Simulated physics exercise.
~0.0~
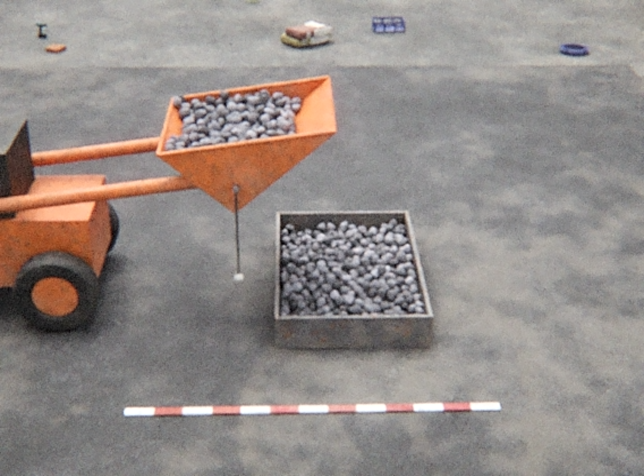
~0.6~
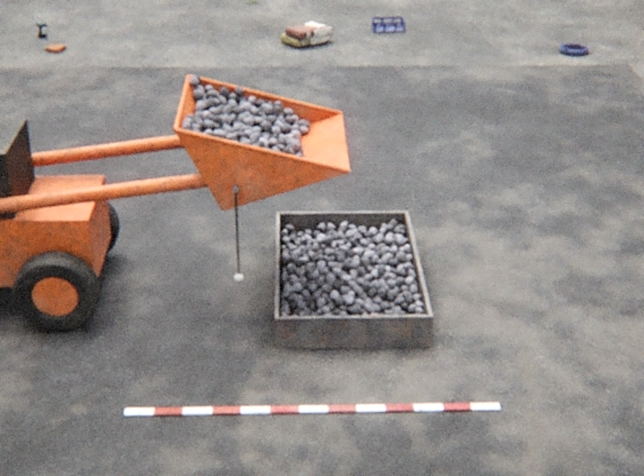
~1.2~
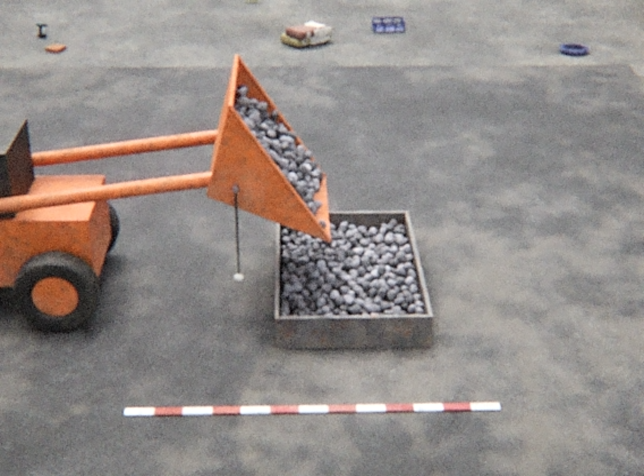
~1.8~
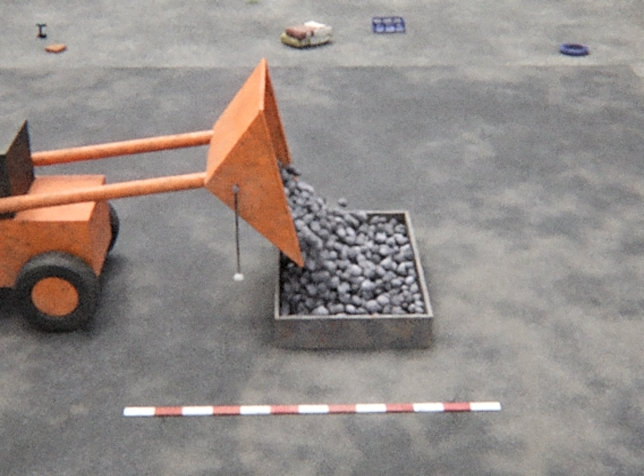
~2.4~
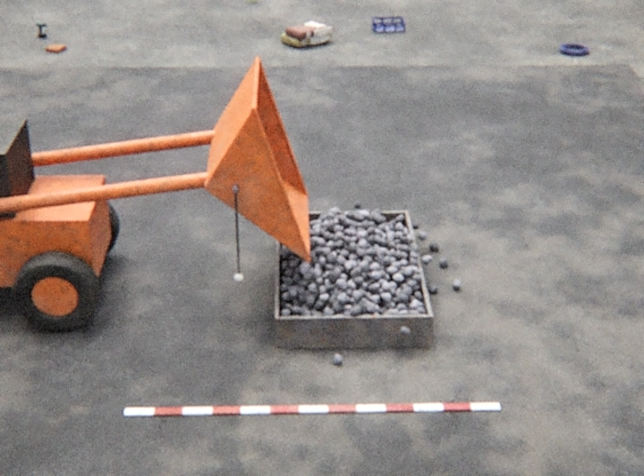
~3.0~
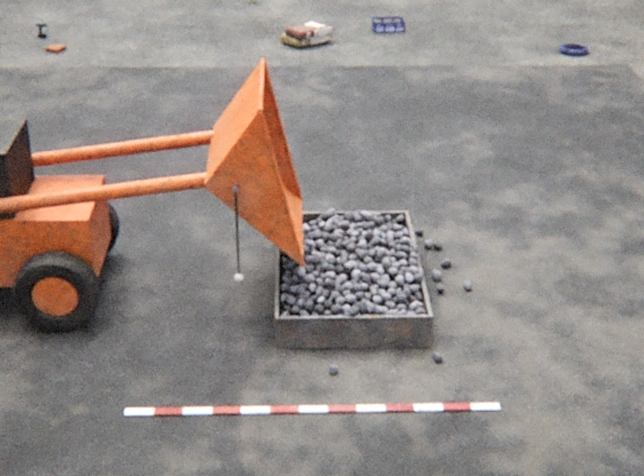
An orange loader tips its bucket of grey stones into a bin, spilling a few outside.
